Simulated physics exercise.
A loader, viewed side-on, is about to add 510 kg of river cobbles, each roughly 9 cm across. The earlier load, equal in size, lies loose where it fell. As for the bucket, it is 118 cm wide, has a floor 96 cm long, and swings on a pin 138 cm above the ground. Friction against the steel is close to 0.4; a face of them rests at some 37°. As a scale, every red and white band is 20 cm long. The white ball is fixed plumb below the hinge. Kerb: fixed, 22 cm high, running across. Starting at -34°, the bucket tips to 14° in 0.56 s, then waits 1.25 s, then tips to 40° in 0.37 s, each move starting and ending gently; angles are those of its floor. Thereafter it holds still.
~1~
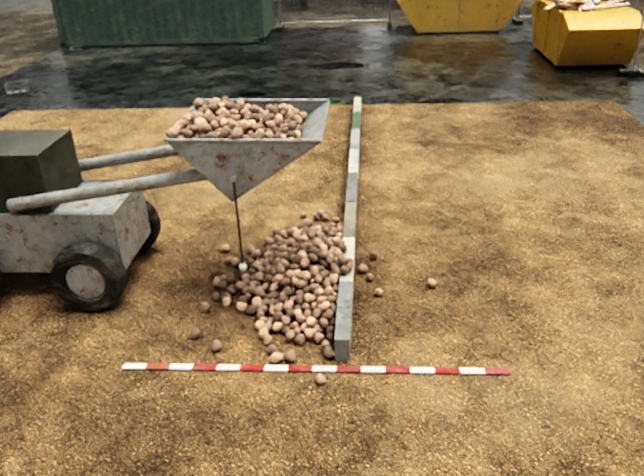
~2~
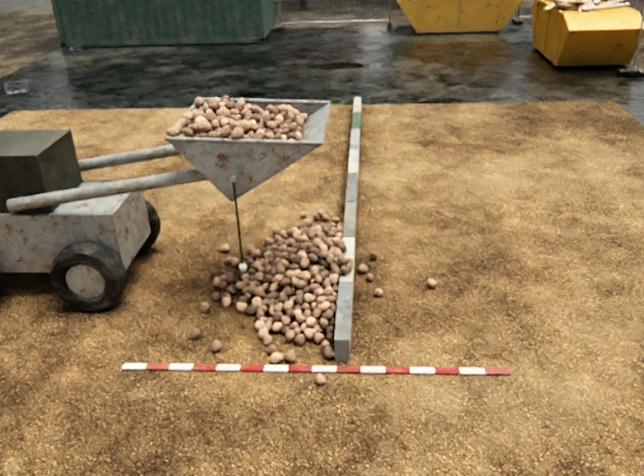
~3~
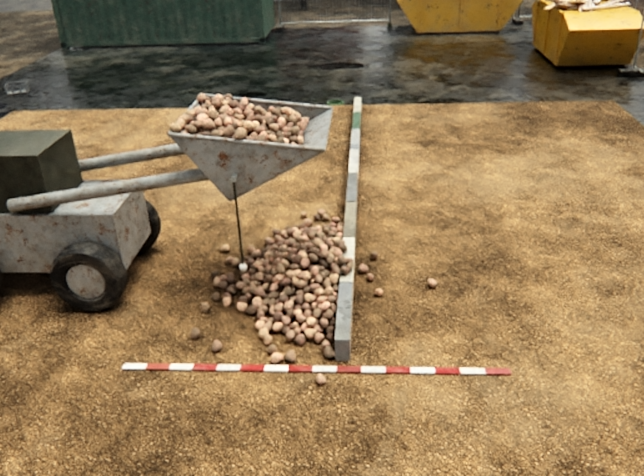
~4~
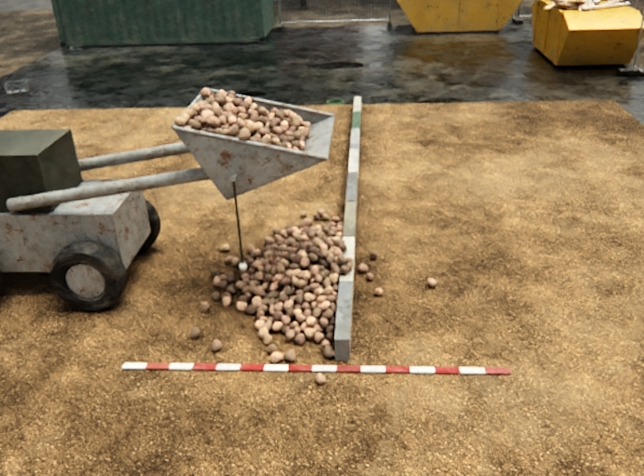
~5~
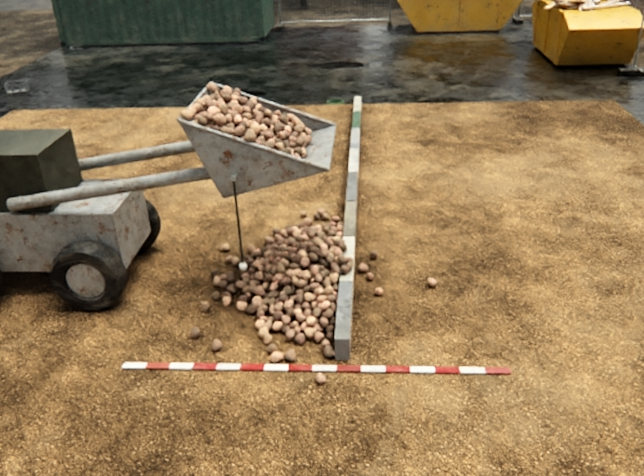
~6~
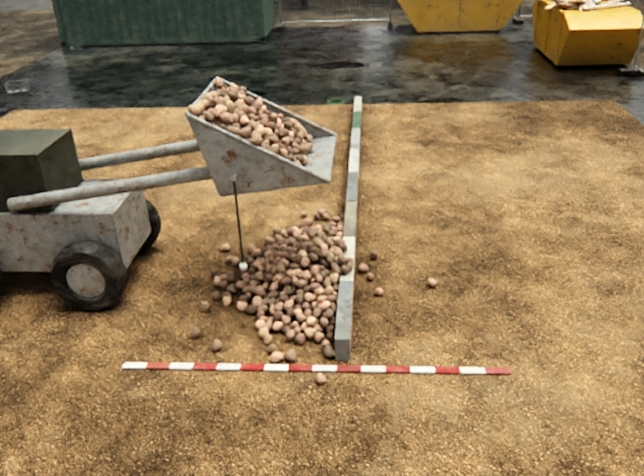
A bucket loaded with rounded stones, mounted on the arms of a grey wheeled machine, slowly tilts toward the right, its rear edge rising, while the machine and the loose stones piled against a low kerb below stay still.
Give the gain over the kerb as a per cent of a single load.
77 %.
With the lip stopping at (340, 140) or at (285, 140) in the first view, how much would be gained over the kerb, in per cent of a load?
About 90 and 35 per cent.
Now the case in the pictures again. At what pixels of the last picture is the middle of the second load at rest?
I'd point to about (378, 268).
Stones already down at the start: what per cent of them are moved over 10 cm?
Near 0 per cent, I reckon.
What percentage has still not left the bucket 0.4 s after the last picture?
100 %.
Then, 0.1 s after the last picture the floor is at 7°; in per cent of one load, 100 in the bucket, 99 on this side of the kerb, 1 over the kerb; the foremost stones are at (371, 271).
Then, 0.4 s after the last picture the floor is at 14°; in per cent of one load, 100 in the bucket, 99 on this side of the kerb, 1 over the kerb; the foremost stones are at (371, 271).
Then, 2.3 s after the last picture the floor is at 40°; in per cent of one load, 6 in the bucket, 133 on this side of the kerb, 61 over the kerb; the foremost stones are at (534, 260).
Then, 5.0 s after the last picture the floor is at 40°; in per cent of one load, 0 in the bucket, 122 on this side of the kerb, 78 over the kerb; the foremost stones are at (534, 260). Net gain over the kerb, 77.
